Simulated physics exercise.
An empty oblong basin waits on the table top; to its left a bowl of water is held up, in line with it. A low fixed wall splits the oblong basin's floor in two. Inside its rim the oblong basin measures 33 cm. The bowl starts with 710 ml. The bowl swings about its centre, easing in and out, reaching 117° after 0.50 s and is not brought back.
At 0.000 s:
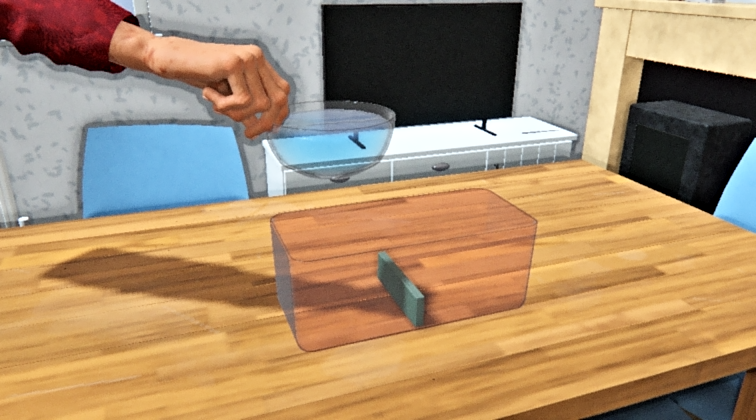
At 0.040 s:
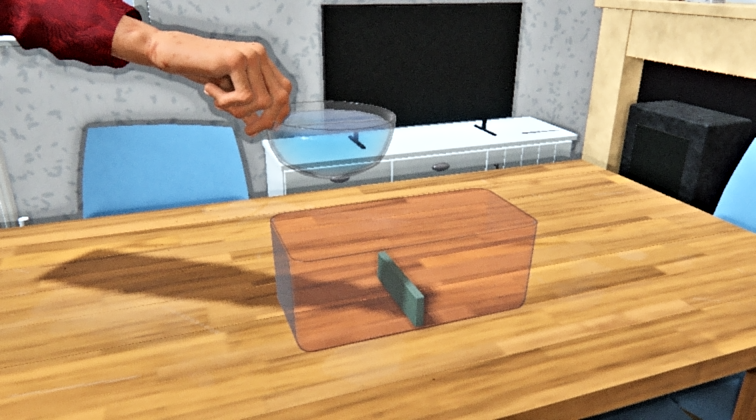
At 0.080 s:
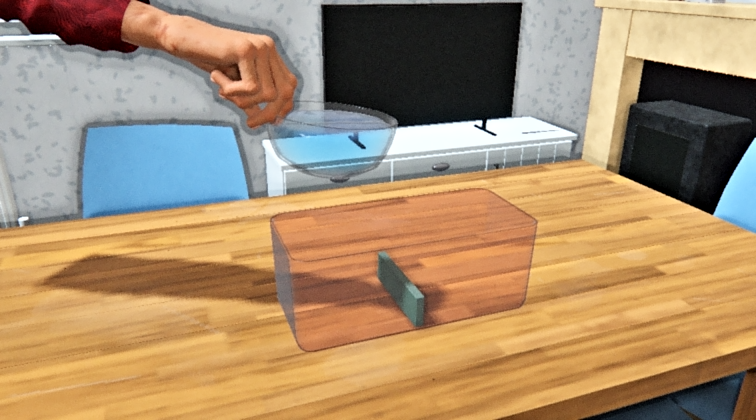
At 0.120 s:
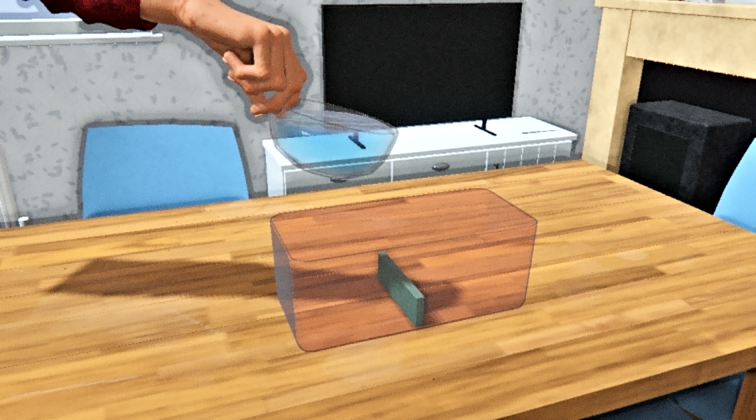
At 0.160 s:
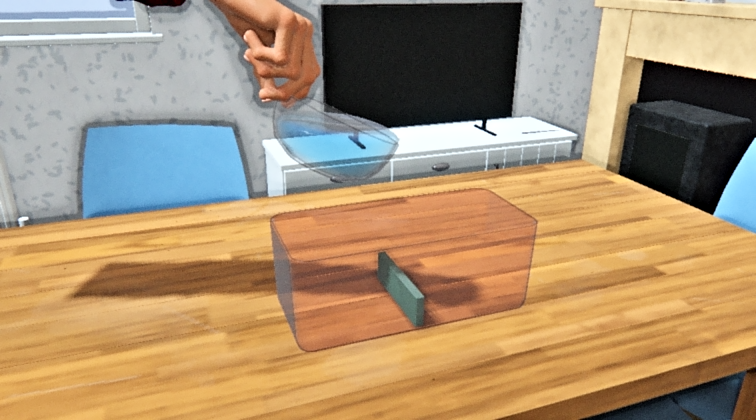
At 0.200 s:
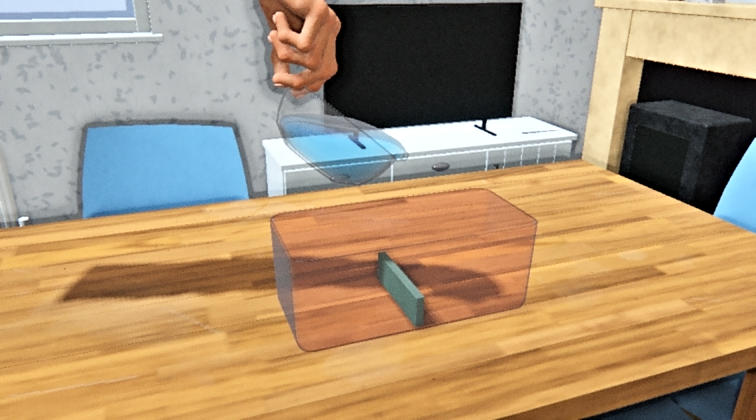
The footage shows a hand holding a clear bowl above a wooden table, left of centre over a see-through reddish oblong basin with a dark green upright piece, then gradually tilting the bowl so its right side dips.
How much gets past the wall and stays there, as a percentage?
Roughly 60 per cent is past the wall.
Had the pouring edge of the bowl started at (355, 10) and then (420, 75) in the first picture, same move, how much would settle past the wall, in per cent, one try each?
First 45, then 75 per cent.
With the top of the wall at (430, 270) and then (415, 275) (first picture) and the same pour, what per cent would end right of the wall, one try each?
First 20, then 45 per cent.
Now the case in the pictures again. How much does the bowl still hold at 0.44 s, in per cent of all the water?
Some 3 per cent.
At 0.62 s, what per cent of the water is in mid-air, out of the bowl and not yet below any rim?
About 10 per cent.
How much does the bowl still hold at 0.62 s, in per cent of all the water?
About 0 per cent.
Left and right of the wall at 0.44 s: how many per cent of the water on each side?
Some 20 per cent left and 62 right.
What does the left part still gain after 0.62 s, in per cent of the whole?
Near 8 in a hundred.
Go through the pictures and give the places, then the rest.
The first picture shows tilt 0°; pouring edge (389, 112); surface from (267, 127) to (385, 117); the oblong basin's rim runs from (280, 239) to (511, 206); the wall's top is at (399, 274).
The second picture shows tilt 2°; pouring edge (390, 113); surface from (267, 126) to (386, 118).
The third picture shows tilt 7°; pouring edge (391, 119); surface from (269, 123) to (387, 121).
The fourth picture shows tilt 16°; pouring edge (393, 129); surface from (272, 120) to (390, 124).
The fifth picture shows tilt 27°; pouring edge (392, 141); surface from (276, 119) to (383, 132); 4 per cent is over the edge.
The sixth picture shows tilt 40°; pouring edge (389, 156); surface from (280, 121) to (368, 134); 12 per cent is over the edge.
Then, 0.44 s in, the tilt is 113° and 3 per cent is still to pour, 19 is left of the wall and 62 right of it.
Then, 0.62 s in, the tilt is 117° and 0 per cent is still to pour, 29 is left of the wall and 60 right of it.
Then, 0.80 s in, the tilt is 117° and 0 per cent is still to pour, 35 is left of the wall and 61 right of it.
Then, 1.00 s in, the tilt is 117° and 0 per cent is still to pour, 37 is left of the wall and 61 right of it.
Finally, 37 per cent lies left of the wall, 60 right of it and 3 outside.
